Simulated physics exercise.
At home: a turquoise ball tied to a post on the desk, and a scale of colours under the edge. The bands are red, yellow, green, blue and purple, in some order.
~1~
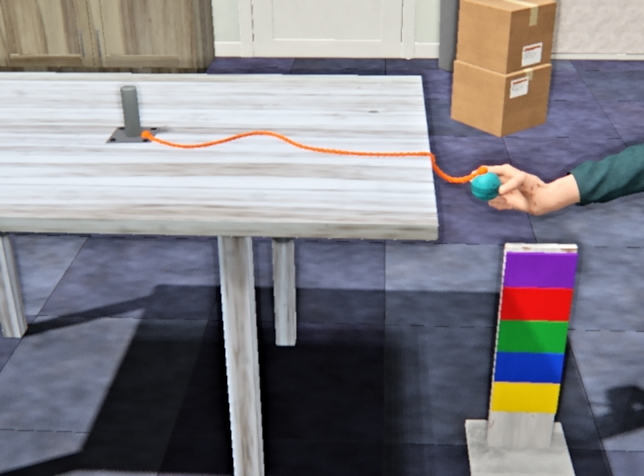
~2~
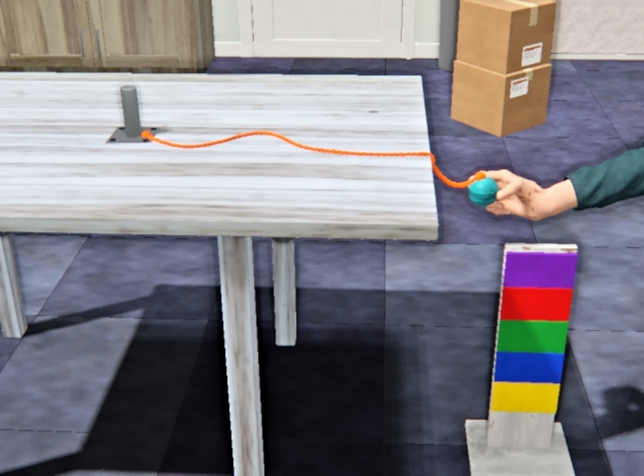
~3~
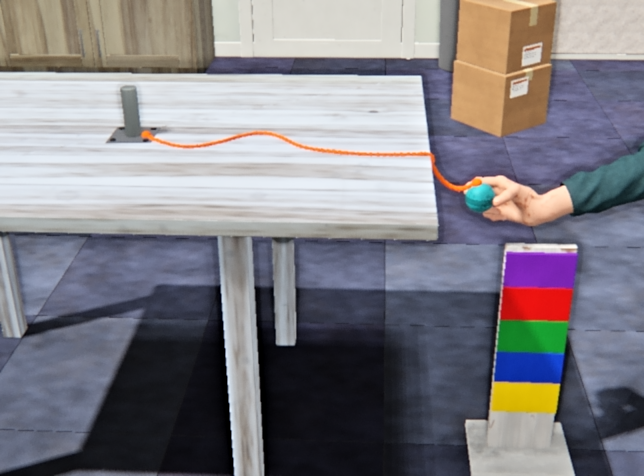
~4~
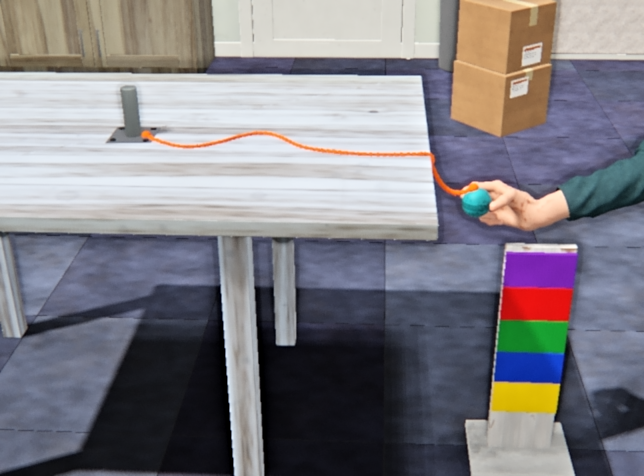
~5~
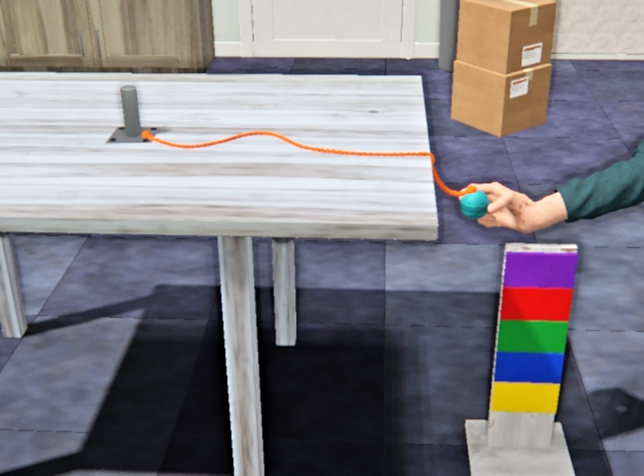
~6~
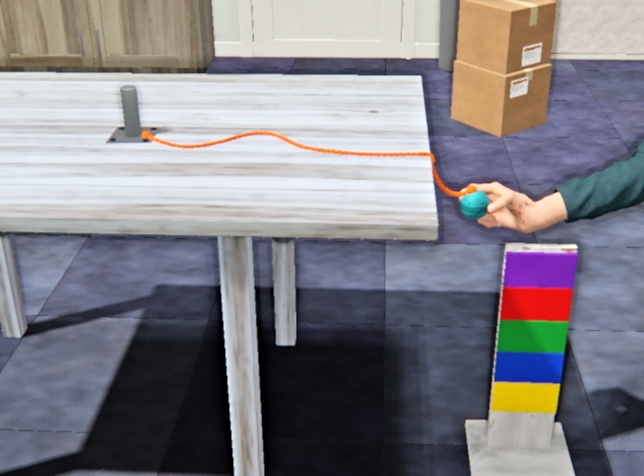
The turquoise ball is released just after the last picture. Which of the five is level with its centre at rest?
Its middle rests at the purple band.
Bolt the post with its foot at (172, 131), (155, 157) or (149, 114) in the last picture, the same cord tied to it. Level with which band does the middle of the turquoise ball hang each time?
Try by try: Red; red; purple.
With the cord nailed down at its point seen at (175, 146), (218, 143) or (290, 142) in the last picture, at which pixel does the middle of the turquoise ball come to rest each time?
Near (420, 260), (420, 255) and (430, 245).
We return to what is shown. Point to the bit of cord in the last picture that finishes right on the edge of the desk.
Near (391, 155).
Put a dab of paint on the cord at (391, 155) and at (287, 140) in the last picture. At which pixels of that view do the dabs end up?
The first at (429, 150), the second at (317, 140).
Soon after, ball near (419, 261); level with purple.
Then, ball near (437, 254); level with purple.
At rest, ball near (420, 261); level with purple. The purple one.
